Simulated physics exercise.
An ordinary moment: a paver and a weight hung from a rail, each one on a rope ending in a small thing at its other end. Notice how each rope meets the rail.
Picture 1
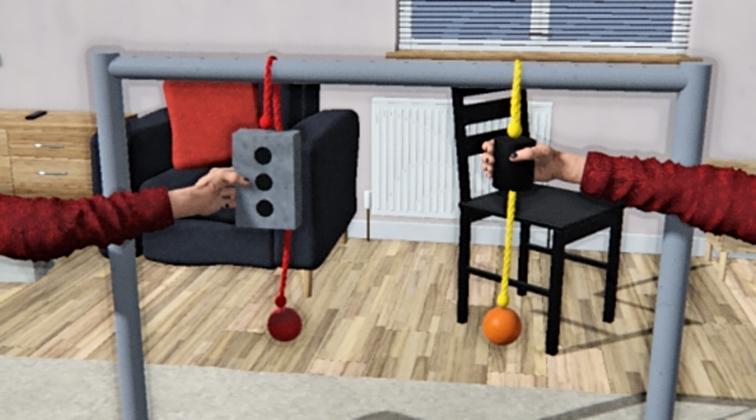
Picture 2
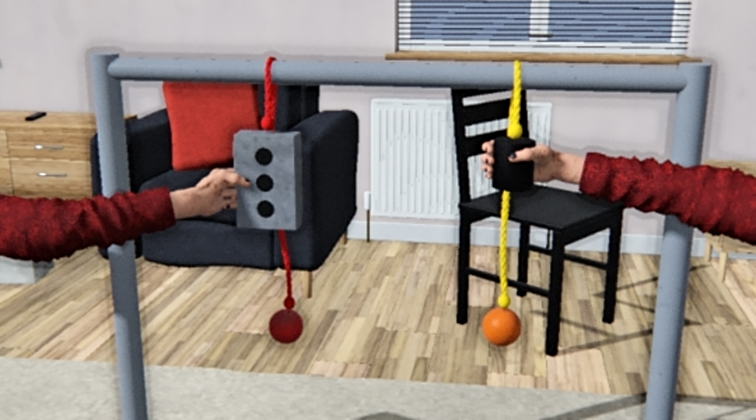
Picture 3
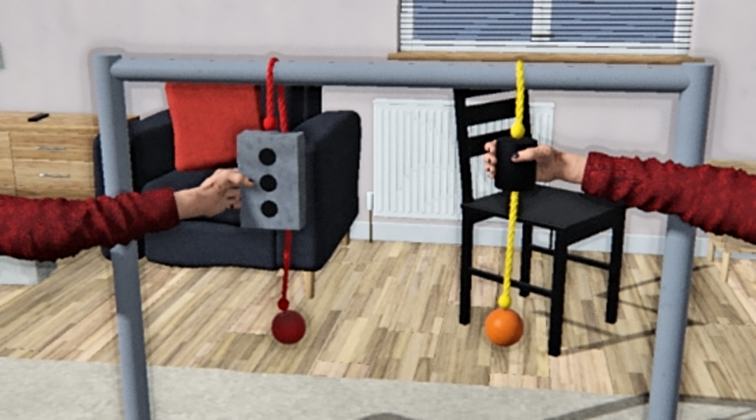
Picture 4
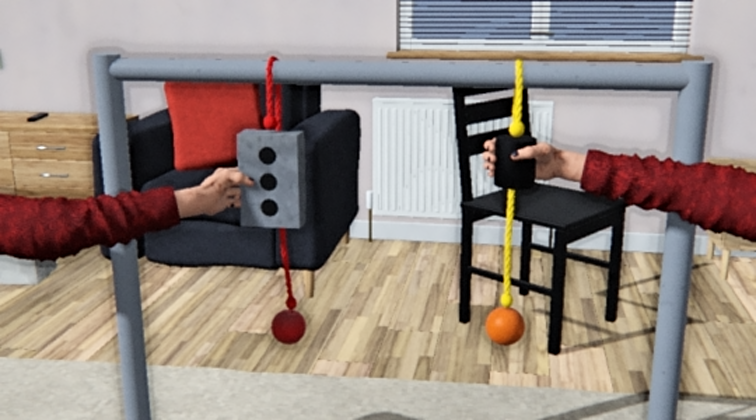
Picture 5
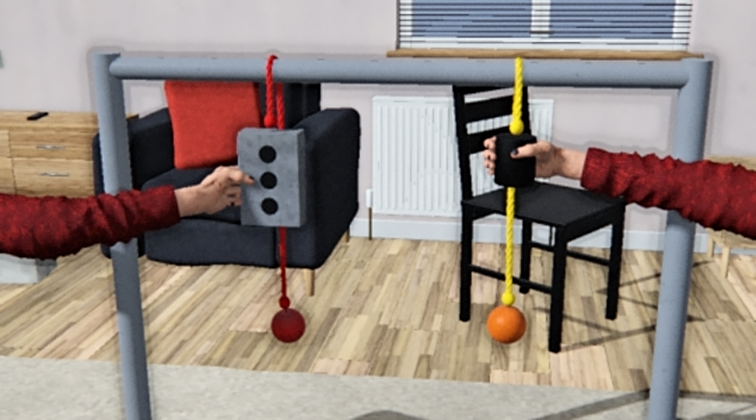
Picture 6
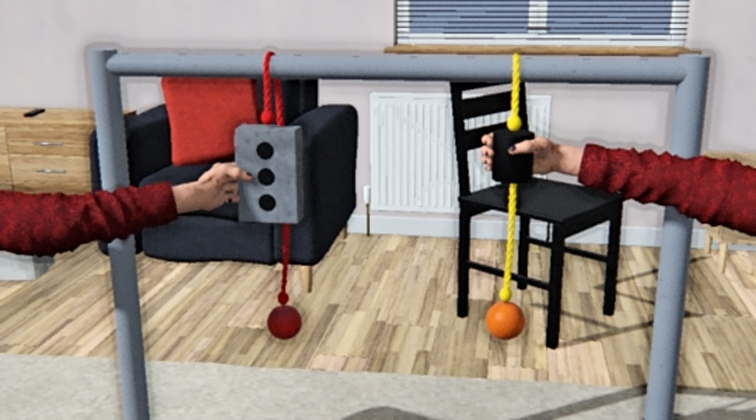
The video shows two red-sleeved hands holding a gray block with dark round holes and a small black object on ropes looped over a rail, a red ball and an orange ball hanging below, with barely any movement.
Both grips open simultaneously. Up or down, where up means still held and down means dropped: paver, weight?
Paver: Down; weight: Down.
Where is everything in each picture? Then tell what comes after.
The first frame shows paver (268, 179); weight (514, 163); left apple (284, 325); right orange (503, 326).
The second frame shows paver (269, 180); weight (513, 164).
The third frame shows paver (273, 180); weight (516, 164).
The fourth frame shows paver (273, 179); weight (515, 162).
The fifth frame shows paver (273, 177); weight (515, 160).
The sixth frame shows paver (270, 174); weight (513, 156); left rope only laid over the rail; right rope only laid over the rail.
Then, 0.28 s past the final frame, paver dropping near (274, 252); weight dropping near (510, 222).
Then, 0.52 s past the final frame, paver on the floor; weight dropping near (502, 409).
Then, 0.78 s past the final frame, paver on the floor; weight on the floor.
When it is over, paver on the floor; weight on the floor. The paver drops and the weight pulls its rope through.
